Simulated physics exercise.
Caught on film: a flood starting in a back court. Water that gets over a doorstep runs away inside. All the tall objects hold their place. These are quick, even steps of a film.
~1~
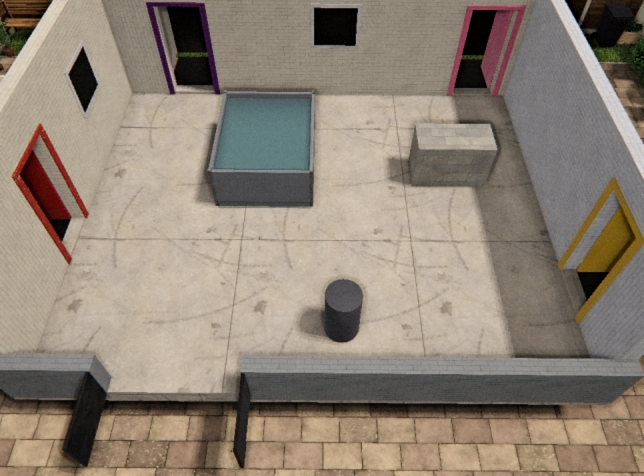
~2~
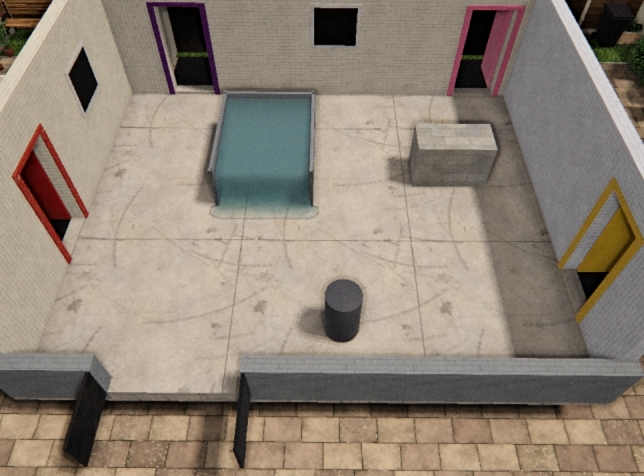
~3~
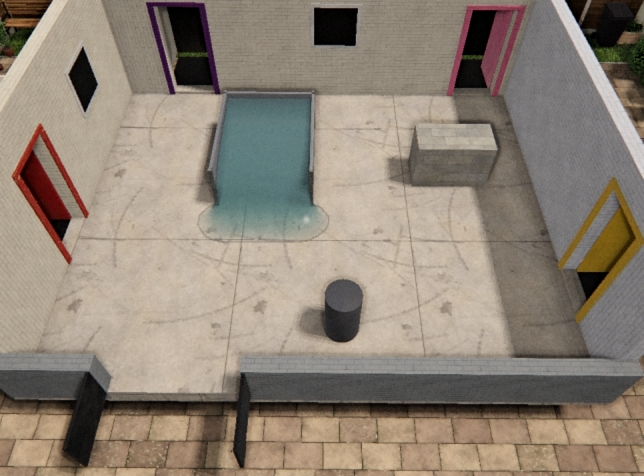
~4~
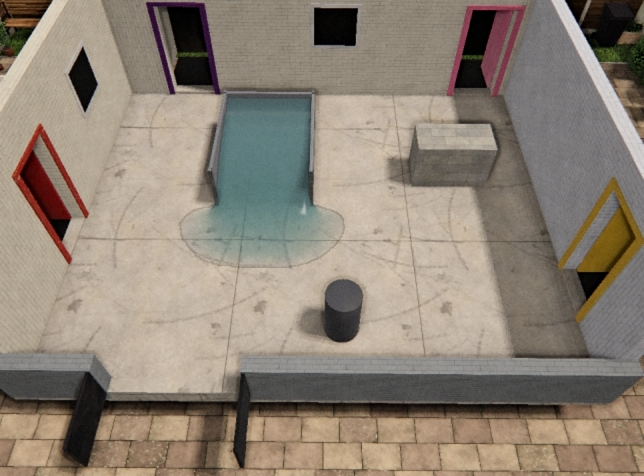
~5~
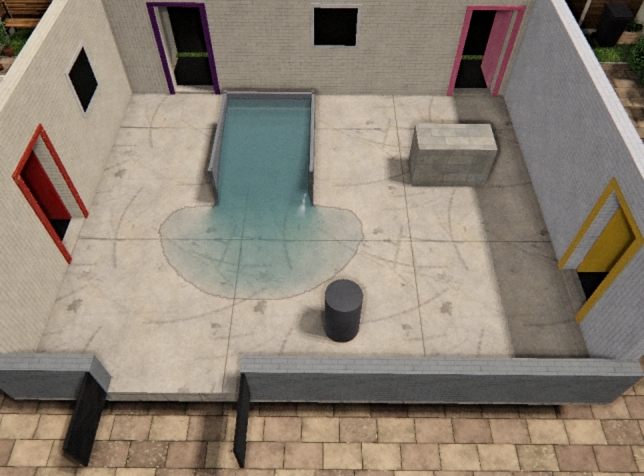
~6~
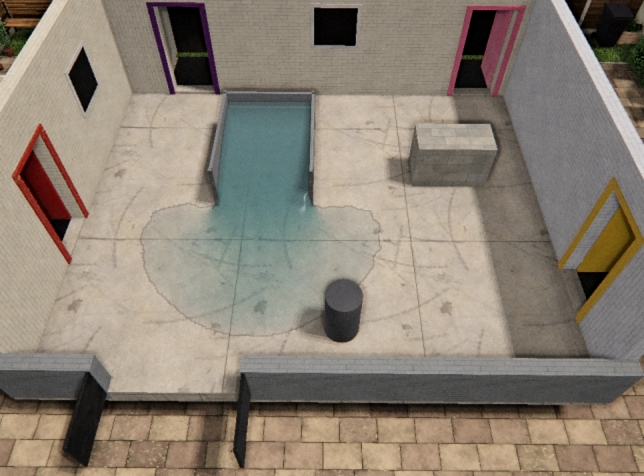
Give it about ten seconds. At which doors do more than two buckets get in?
The red door holds within the limit; the pink door floods; the yellow door floods; the purple door holds within the limit.
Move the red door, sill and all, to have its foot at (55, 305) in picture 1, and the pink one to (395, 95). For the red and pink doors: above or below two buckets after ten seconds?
One by one: Red door takes more; pink door stays under.
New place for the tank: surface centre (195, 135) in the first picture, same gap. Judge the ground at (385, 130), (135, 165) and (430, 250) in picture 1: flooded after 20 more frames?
One after the other: Dry, clear, free of water.
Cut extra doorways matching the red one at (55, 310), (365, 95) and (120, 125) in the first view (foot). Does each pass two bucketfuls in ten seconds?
In that order: Lets more in, keeps below it, lets less in.
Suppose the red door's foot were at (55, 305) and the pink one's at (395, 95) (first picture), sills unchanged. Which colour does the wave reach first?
I say the one in red.
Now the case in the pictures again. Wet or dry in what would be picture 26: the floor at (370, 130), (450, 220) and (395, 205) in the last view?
In turn: Dry, dry, not flooded.
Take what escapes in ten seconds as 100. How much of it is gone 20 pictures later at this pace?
Roughly 55 per cent.
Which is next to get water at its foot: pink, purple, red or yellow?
I say the red-painted one.
A moment on, water covers 30 % of the floor; the red door not reached, the pink door not reached, the yellow door not reached, the purple door not reached.
Next, water covers 35 % of the floor; the red door wet at the sill, nothing in, the pink door not reached, the yellow door not reached, the purple door not reached.
Then, water covers 40 % of the floor; the red door wet at the sill, nothing in, the pink door not reached, the yellow door wet at the sill, nothing in, the purple door not reached.
Later, water covers 65 % of the floor; the red door under two buckets in, the pink door not reached, the yellow door over two buckets in, the purple door not reached.
In the end, water covers 85 % of the floor; the red door under two buckets in, the pink door over two buckets in, the yellow door far over two buckets in, the purple door wet at the sill, nothing in.
